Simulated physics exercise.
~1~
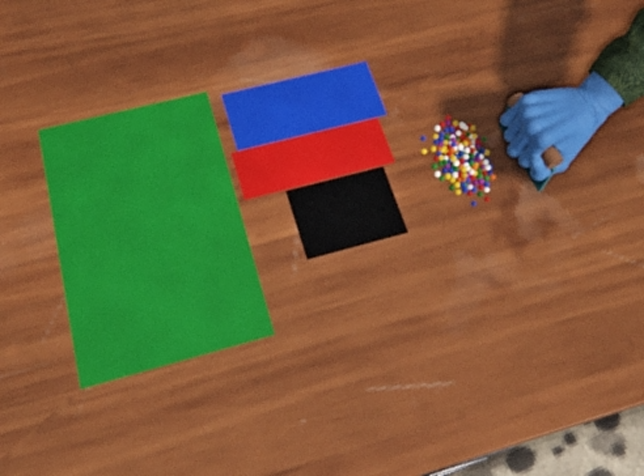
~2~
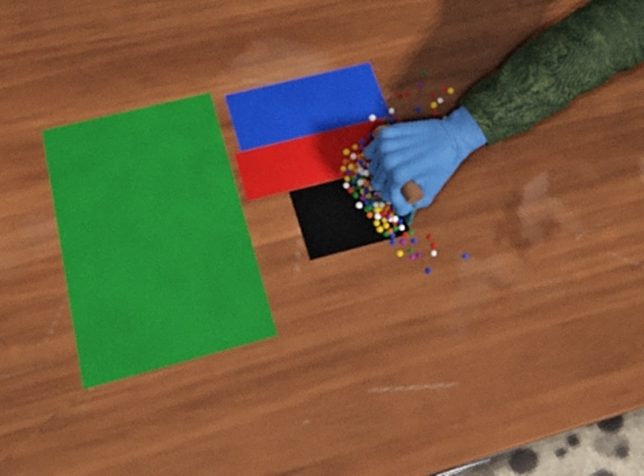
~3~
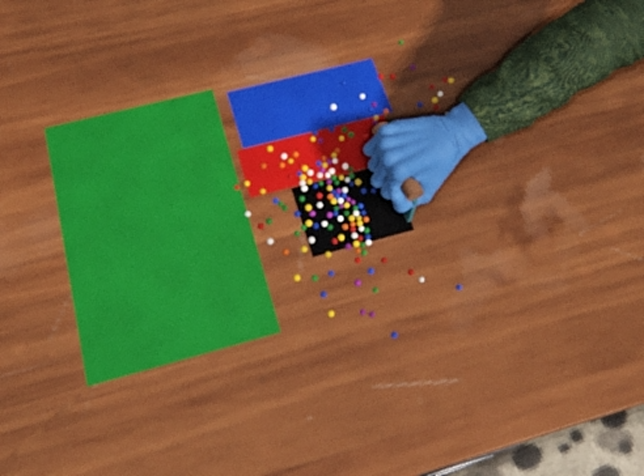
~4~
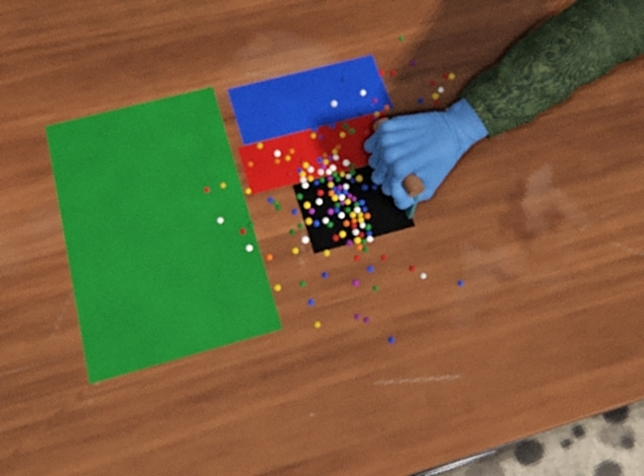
Blue-gloved hand sweeping a pile of colourful beads leftwards across a wooden table, scattering them mostly over black and red mats.
